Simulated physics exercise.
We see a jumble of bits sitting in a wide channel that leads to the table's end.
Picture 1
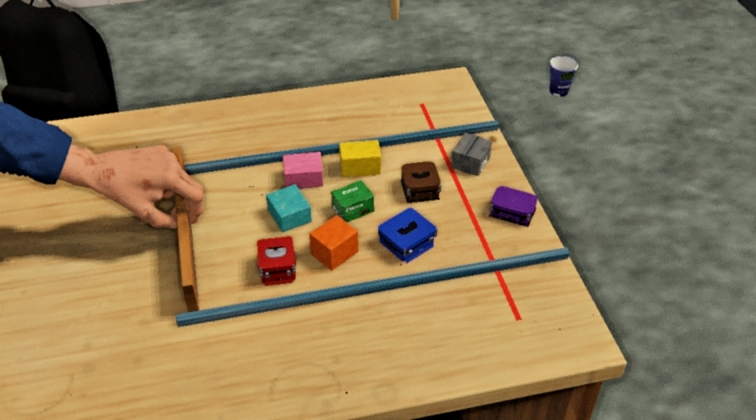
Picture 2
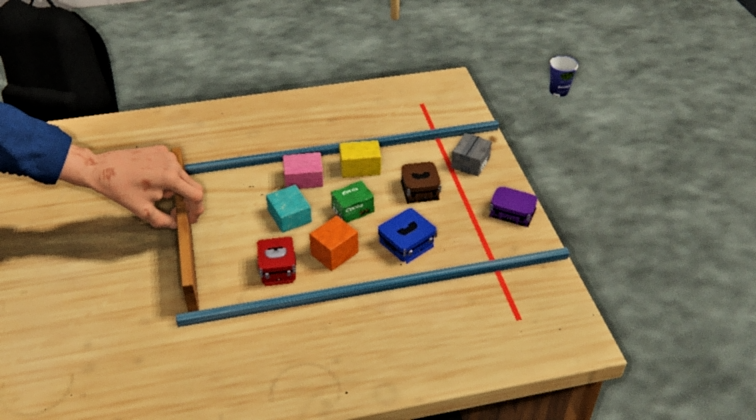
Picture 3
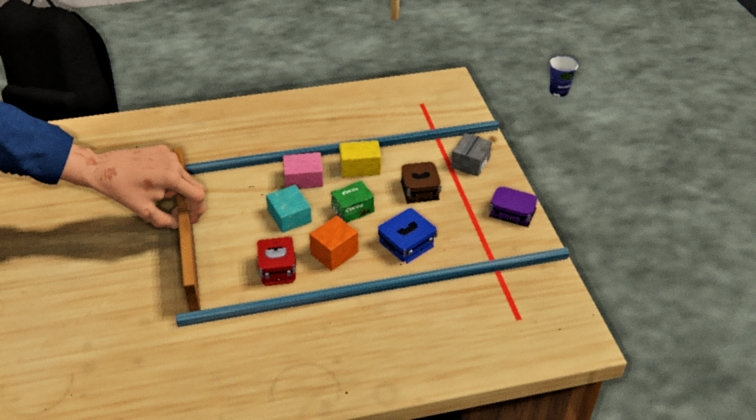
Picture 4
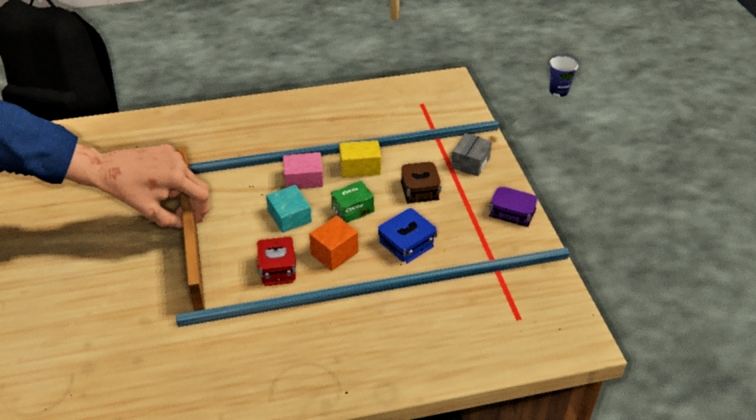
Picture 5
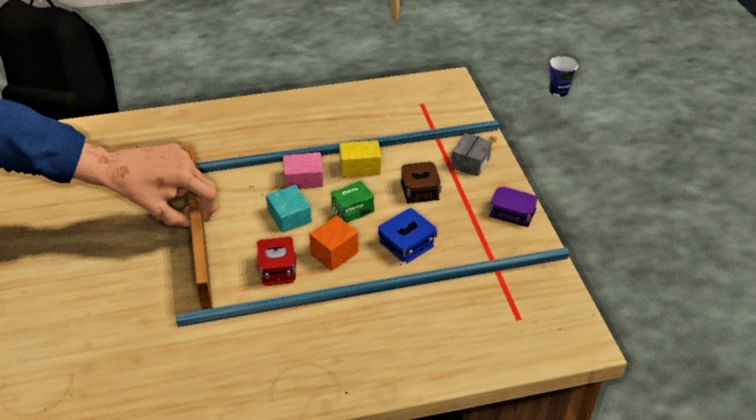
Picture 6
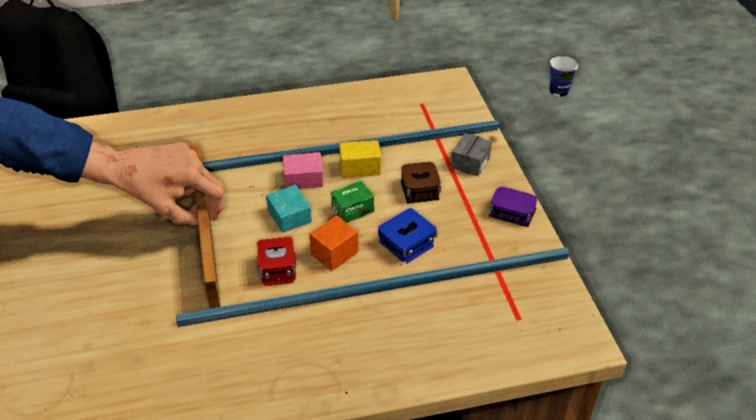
A hand in a blue sleeve slides an upright wooden board slightly to the right between two blue rails on a table, while the colourful blocks and cases ahead of it, some near a red line, stay still.
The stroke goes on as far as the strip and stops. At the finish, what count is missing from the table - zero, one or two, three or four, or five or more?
Missing: Three or four.
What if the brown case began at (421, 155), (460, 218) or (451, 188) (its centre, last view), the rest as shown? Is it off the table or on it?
Order of tries: Off, off, off.
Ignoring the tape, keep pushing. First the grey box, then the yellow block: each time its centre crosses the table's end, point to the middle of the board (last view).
The middle is at (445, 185) when it's the grey box, and at (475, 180) when it's the yellow block.
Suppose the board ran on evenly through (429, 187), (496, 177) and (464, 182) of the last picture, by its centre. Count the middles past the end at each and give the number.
Over the end: 0, 7, 3.
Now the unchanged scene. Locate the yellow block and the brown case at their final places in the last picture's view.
First (497, 137), then (509, 165).
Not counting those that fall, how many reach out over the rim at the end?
Result: 2.
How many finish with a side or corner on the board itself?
In contact: 3.
Soon after, none off yet; purple case at rest near (513, 207); grey box at rest near (472, 155); brown case at rest near (420, 183).
In the end, the number that fall off is three or four; gone, blue case, grey box and purple case.
